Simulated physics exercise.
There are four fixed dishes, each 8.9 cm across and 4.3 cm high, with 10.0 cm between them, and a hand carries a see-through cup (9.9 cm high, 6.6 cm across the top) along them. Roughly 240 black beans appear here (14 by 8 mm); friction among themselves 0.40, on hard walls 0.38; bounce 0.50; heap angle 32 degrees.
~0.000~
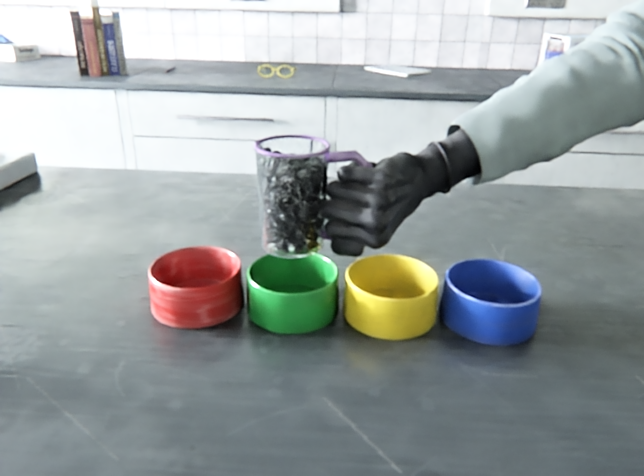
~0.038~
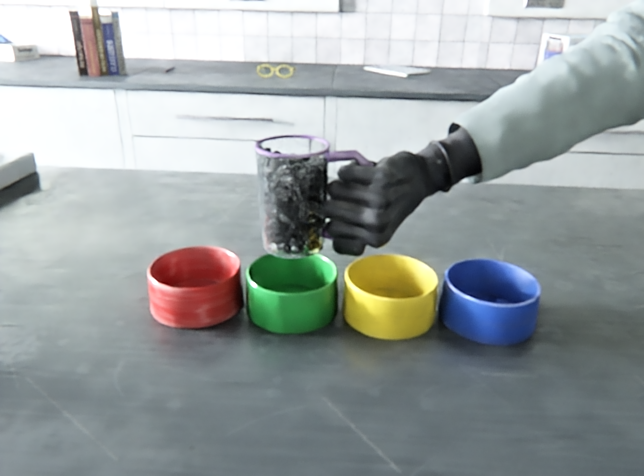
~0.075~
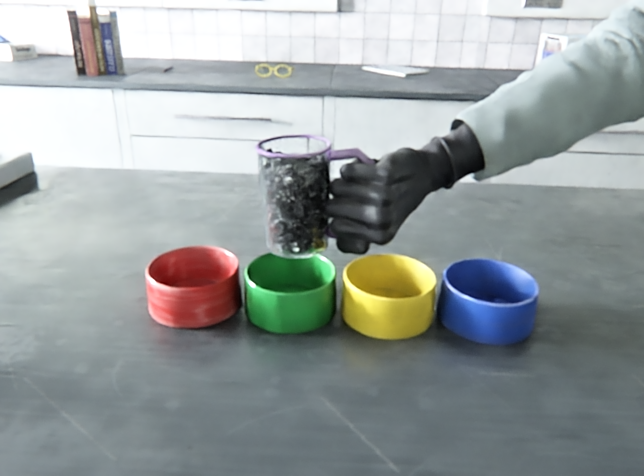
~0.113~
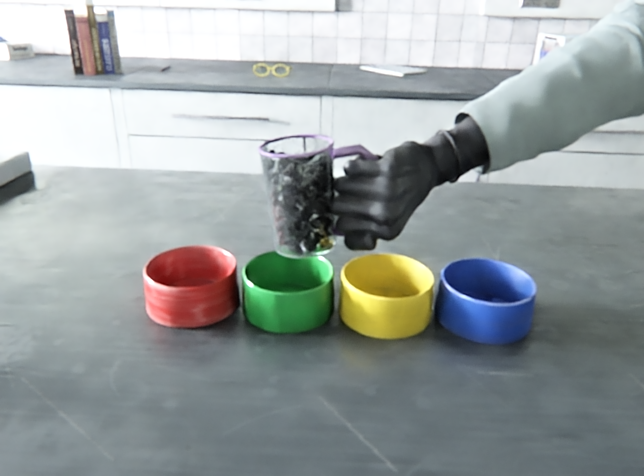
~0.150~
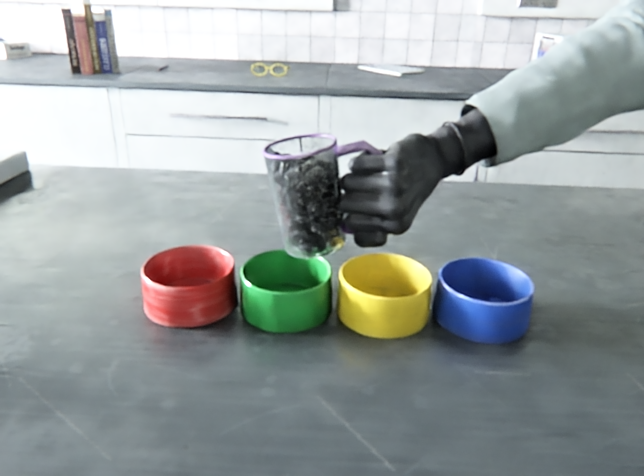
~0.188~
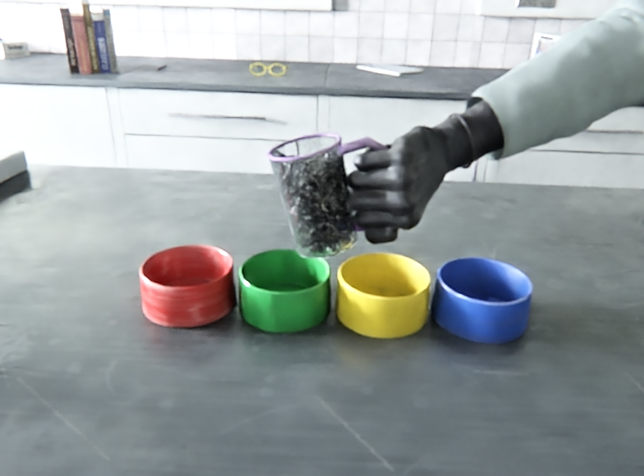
We see a gloved hand holding a clear cup of black beans above a row of red, green, yellow and blue dishes on a dark counter, then moving it slightly right while tilting it gradually to the left.
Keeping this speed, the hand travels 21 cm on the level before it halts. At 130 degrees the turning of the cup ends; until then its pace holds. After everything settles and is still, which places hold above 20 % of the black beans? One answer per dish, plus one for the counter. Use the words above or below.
Red dish - below; blue dish - above; green dish - below; yellow dish - below; counter - above.
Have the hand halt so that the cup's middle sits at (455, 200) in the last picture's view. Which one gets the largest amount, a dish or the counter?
Yellow.
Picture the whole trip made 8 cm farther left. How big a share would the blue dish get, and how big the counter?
Blue 0; counter 0.
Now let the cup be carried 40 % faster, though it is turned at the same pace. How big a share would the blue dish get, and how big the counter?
Shares: Blue 60, counter 30.
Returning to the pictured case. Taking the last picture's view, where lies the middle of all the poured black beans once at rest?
Somewhere near (458, 304) in the last picture.
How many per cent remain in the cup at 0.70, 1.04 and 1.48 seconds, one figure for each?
It goes roughly like this: 100, 90, 0 per cent.
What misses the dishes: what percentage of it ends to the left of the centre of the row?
Near 0 percent ends up there.
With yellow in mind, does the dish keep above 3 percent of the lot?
As for yellow: That's right.
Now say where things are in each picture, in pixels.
The first frame shows cup at (293, 197), tilt 0 degrees, lip at (256, 144), moved 0.0 cm; middle of the pieces at (289, 205); red dish at (195, 267); green dish at (293, 271); yellow dish at (392, 276); blue dish at (493, 281).
The second frame shows cup at (293, 197), tilt 1 degrees, lip at (257, 145), moved 0.1 cm; middle of the pieces at (290, 205).
The third frame shows cup at (296, 197), tilt 3 degrees, lip at (258, 146), moved 0.5 cm; middle of the pieces at (293, 205).
The fourth frame shows cup at (301, 196), tilt 6 degrees, lip at (260, 148), moved 1.2 cm; middle of the pieces at (299, 205).
The fifth frame shows cup at (308, 196), tilt 10 degrees, lip at (264, 150), moved 2.1 cm; middle of the pieces at (306, 206).
The sixth frame shows cup at (316, 197), tilt 14 degrees, lip at (269, 154), moved 3.0 cm; middle of the pieces at (315, 206); red dish at (187, 266); green dish at (285, 270); yellow dish at (384, 275); blue dish at (484, 279). Its pace works out near 110 degrees a second; the hand travels 23 cm a second.
After 0.70 s, tilt 69 degrees; cup holds 100 %.
After 1.04 s, tilt 106 degrees; cup holds 90 %, blue 5 %, yellow 5 %.
After 1.48 s, tilt 130 degrees; cup holds 0 %, blue 65 %, yellow 10 %.
By 2.3 s all is still; red 0 %, blue 65 %, green 0 %, yellow 10 %, counter 25 %.
